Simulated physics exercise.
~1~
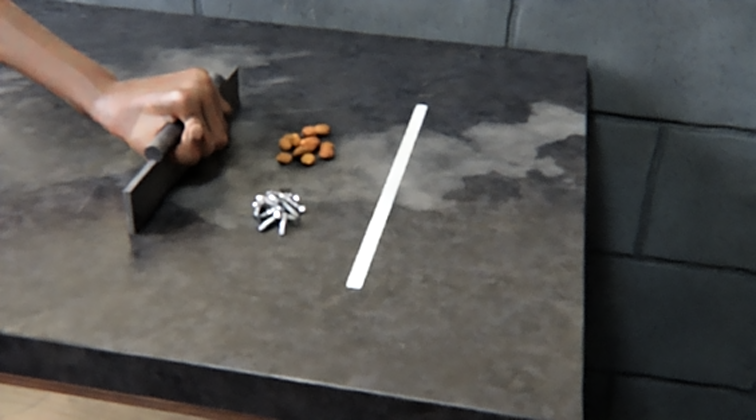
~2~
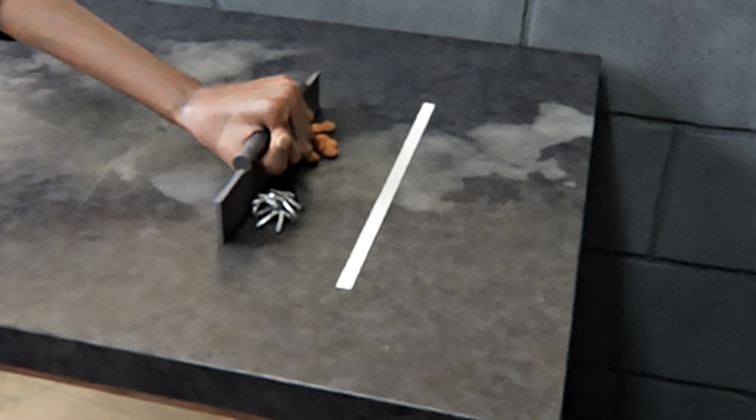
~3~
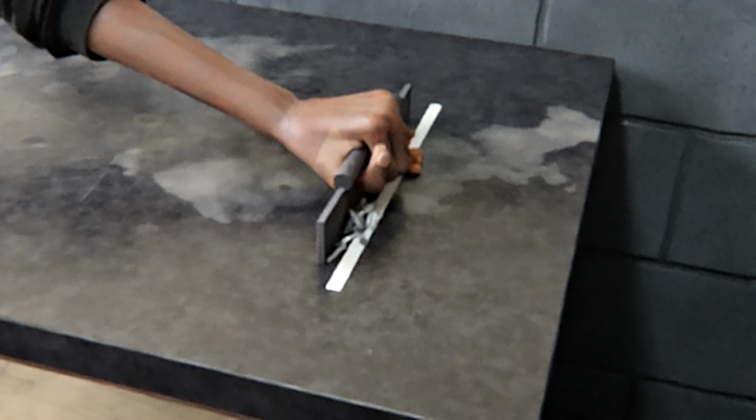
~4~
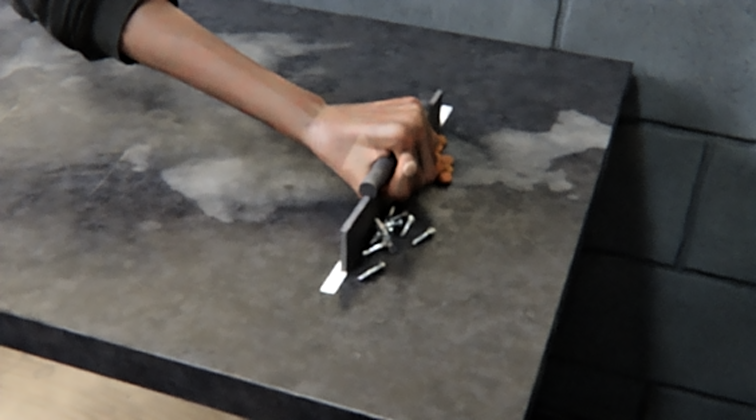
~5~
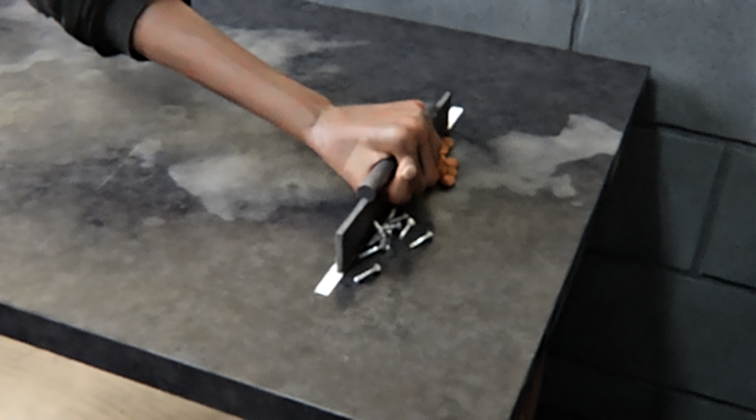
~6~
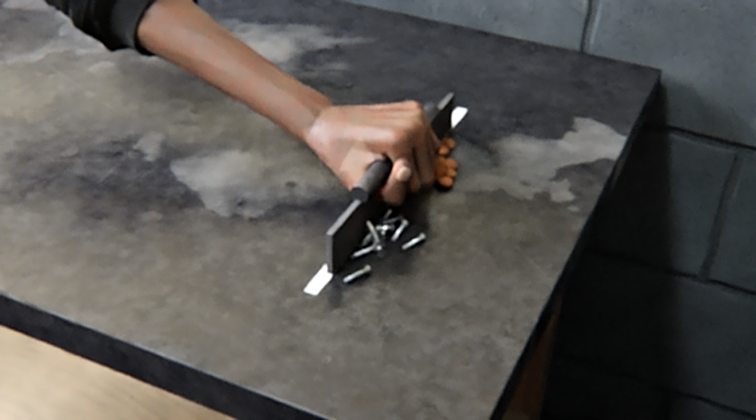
A hand pushed a dark scraper rightward across a tabletop, sweeping a little pile of silvery screw-like pieces and a cluster of brown almonds along, then stopped at the white tape, with both groups resting just past it, still on the table.
